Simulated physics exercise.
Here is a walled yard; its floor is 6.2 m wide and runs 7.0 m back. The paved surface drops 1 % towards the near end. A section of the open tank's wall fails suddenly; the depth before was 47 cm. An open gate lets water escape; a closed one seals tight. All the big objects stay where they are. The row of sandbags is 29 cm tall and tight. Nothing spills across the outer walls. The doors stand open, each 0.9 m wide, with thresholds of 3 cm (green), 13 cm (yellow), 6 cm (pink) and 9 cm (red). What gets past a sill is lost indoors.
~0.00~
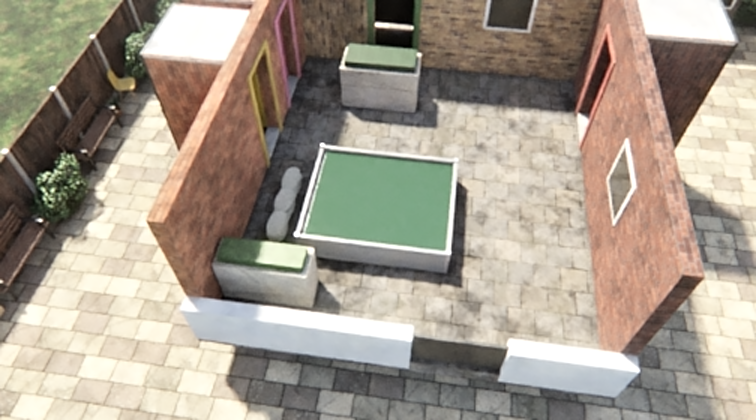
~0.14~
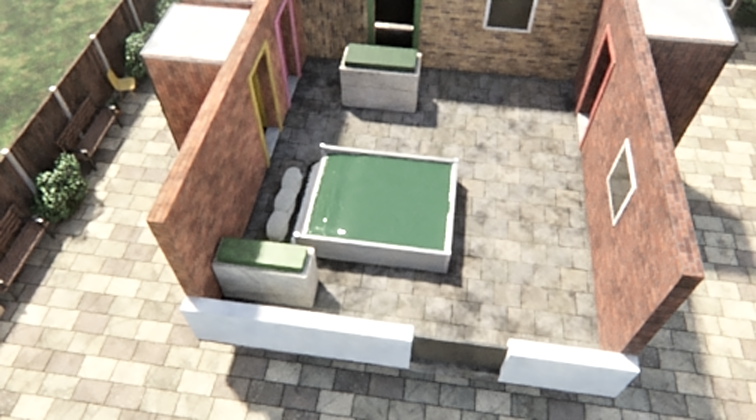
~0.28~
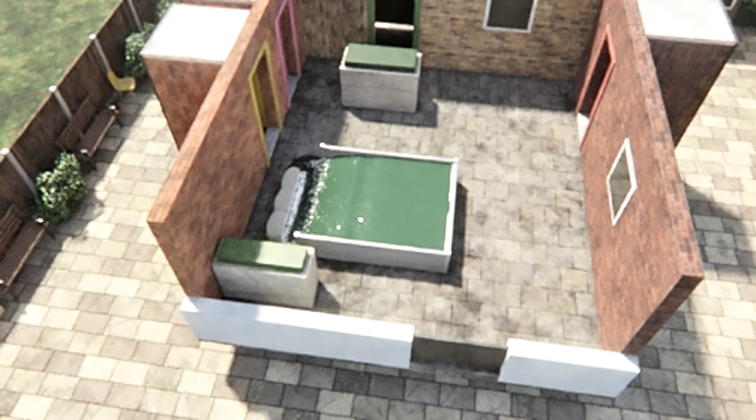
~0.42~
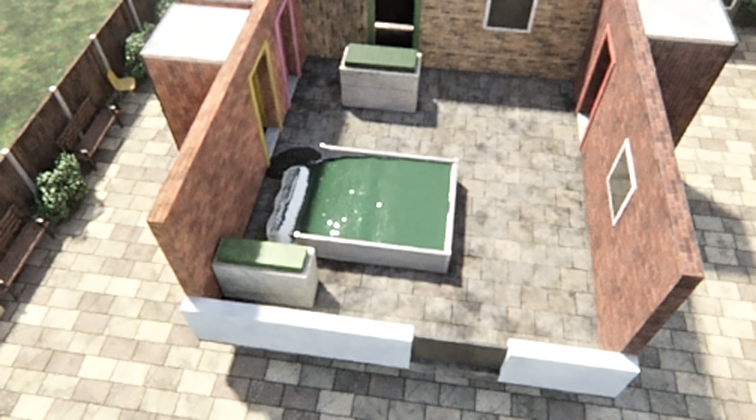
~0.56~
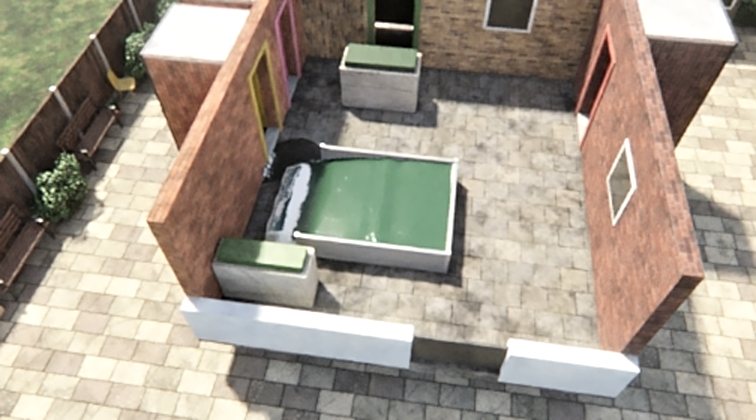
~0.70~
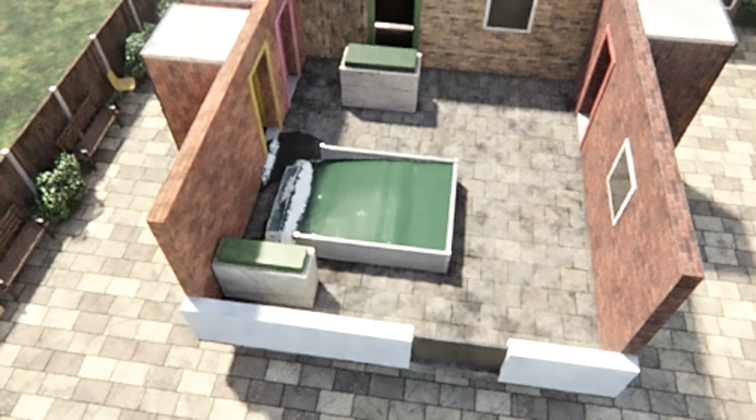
Water poured from the left side of a raised green tank in a brick-walled yard, foaming over the pale rounded objects beside it, then spread as a dark patch toward the yellow-framed doorway.
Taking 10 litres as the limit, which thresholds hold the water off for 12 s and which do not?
Within that time: At the green door it passes the limit; at the yellow door it passes the limit; at the pink door it exceeds the limit; at the red door it keeps below the limit.
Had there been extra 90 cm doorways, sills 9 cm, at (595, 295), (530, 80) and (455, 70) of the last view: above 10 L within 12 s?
In that order: Below, below, below.
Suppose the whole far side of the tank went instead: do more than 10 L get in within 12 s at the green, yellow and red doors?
Against that limit: Green above, yellow under, red above.
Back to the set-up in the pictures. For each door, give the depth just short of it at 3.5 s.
In cm: Green 4, yellow 17, pink 7, red 0.
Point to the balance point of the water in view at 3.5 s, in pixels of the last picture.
Near (348, 197).
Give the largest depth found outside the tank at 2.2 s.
Up to some 36 cm.
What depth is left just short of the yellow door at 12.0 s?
Roughly 8.0 cm deep.
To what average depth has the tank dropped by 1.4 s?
Roughly 34 cm on average.
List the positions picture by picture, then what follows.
Still water, 47 cm deep, in the open tank at (381, 199), in the first picture.
Water pours out at (314, 201) and has run 1.1 m, to a hidden place; typically 9 cm deep outside, 47 cm at the open tank's back, in the second picture.
Water pours out at (314, 202) and has run 1.3 m, to (307, 159); typically 18 cm deep outside, 47 cm at the open tank's back, in the third picture.
The front is at (288, 154), 1.5 m from the gap at (314, 203); 1.6 m2 of floor is under water; 47 cm left at the back of the open tank, in the fourth picture.
The front is at a hidden place, 1.8 m from the gap at (314, 203); 2.1 m2 of floor is under water; 47 cm left at the back of the open tank, in the fifth picture.
Water pours out at (314, 203) and has run 2.0 m, to (278, 138); typically 7 cm deep outside, 47 cm at the open tank's back, in the sixth picture.
After 1.4 s water covers 15 % of the floor and is deepest (40 cm) near (296, 229); green door not reached, yellow door 21 cm at the sill, 10 L in, pink door not reached, red door not reached.
After 2.2 s water covers 20 % of the floor and is deepest (36 cm) near (298, 221); green door not reached, yellow door 23 cm at the sill, 39 L in, pink door 7 cm at the sill, 0 L in, red door not reached.
After 3.5 s water covers 30 % of the floor and is deepest (26 cm) near (284, 271); green door 4 cm at the sill, 0 L in, yellow door 17 cm at the sill, 81 L in, pink door 7 cm at the sill, 0 L in, red door not reached.
After 7.0 s water covers 65 % of the floor and is deepest (19 cm) near (294, 237); green door 5 cm at the sill, 16 L in, yellow door 12 cm at the sill, 91 L in, pink door 11 cm at the sill, 26 L in, red door 5 cm at the sill, 0 L in.
After 12.0 s water covers 95 % of the floor and is deepest (12 cm) near (284, 271); green door 4 cm at the sill, 31 L in, yellow door 8 cm at the sill, 91 L in, pink door 8 cm at the sill, 76 L in, red door 6 cm at the sill, 0 L in.
